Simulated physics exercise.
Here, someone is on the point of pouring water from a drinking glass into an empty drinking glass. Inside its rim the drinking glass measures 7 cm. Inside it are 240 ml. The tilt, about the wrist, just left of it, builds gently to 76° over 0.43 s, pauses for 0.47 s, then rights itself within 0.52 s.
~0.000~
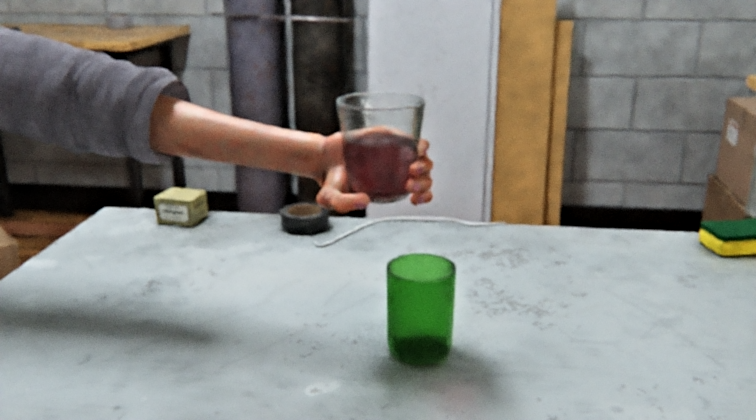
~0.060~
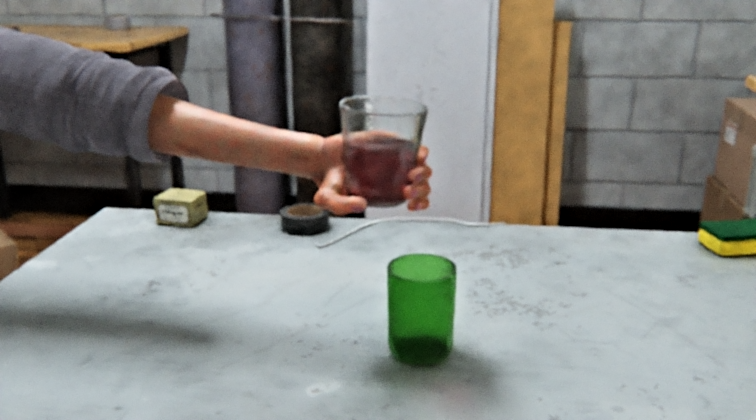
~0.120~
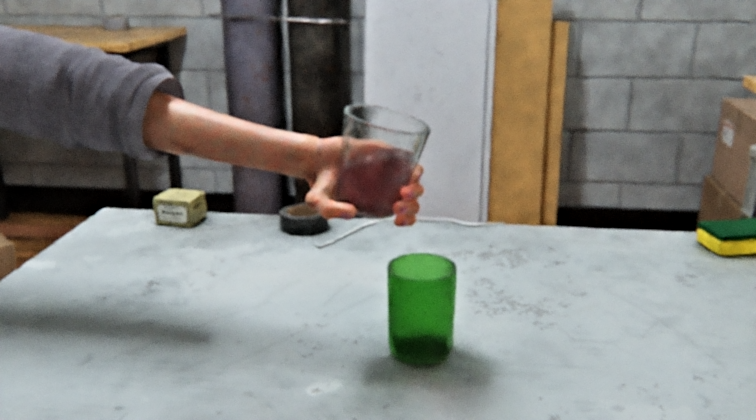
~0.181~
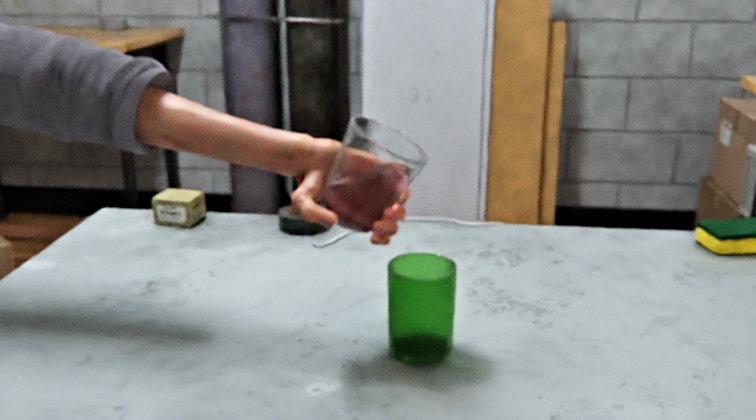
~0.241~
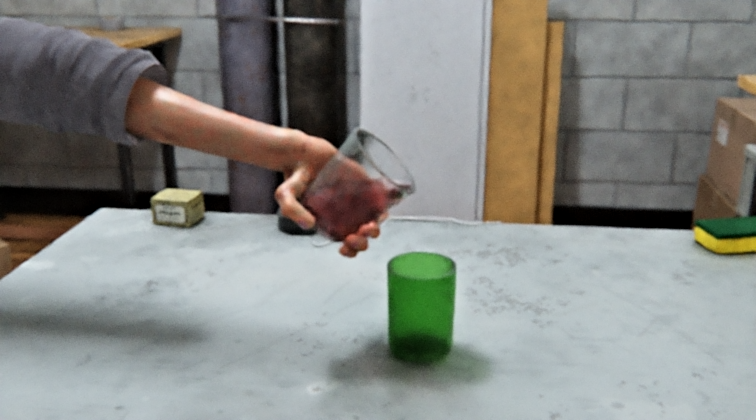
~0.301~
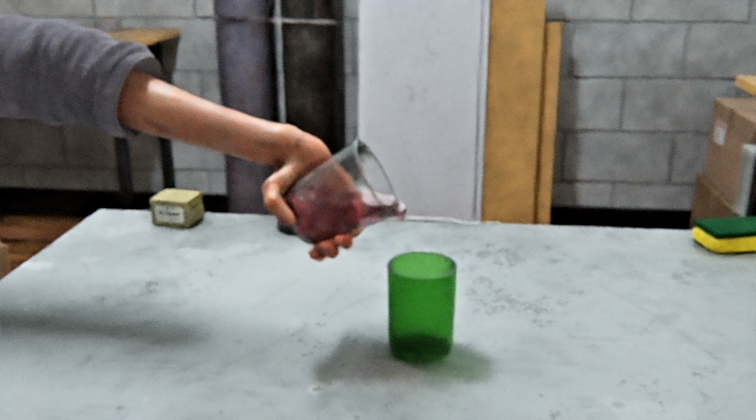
On a pale tabletop, a hand gradually tilting a clear glass of reddish liquid rightward above a green drinking glass.
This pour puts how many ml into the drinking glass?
I would say about 150 ml.
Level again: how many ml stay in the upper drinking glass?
Roughly 80 ml stays in it.
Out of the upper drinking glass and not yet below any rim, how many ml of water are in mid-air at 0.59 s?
35 ml.
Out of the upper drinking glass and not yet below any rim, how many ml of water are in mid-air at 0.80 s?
Around 20 ml is in the air.
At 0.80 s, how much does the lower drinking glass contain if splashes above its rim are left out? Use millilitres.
Some 110 ml.
By 0.59 s the tilt is 76° and the drinking glass has 20 ml, the drinking glass 180 ml, and 10 ml is on the table.
By 0.80 s the tilt is 76° and the drinking glass has 105 ml, the drinking glass 100 ml, and 10 ml is on the table.
By 1.02 s the tilt is 66° and the drinking glass has 145 ml, the drinking glass 80 ml, and 10 ml is on the table.
By 1.26 s the tilt is 16° and the drinking glass has 150 ml, the drinking glass 80 ml, and 15 ml is on the table.
At rest the drinking glass has 150 ml, the drinking glass 80 ml, and 15 ml is on the table.
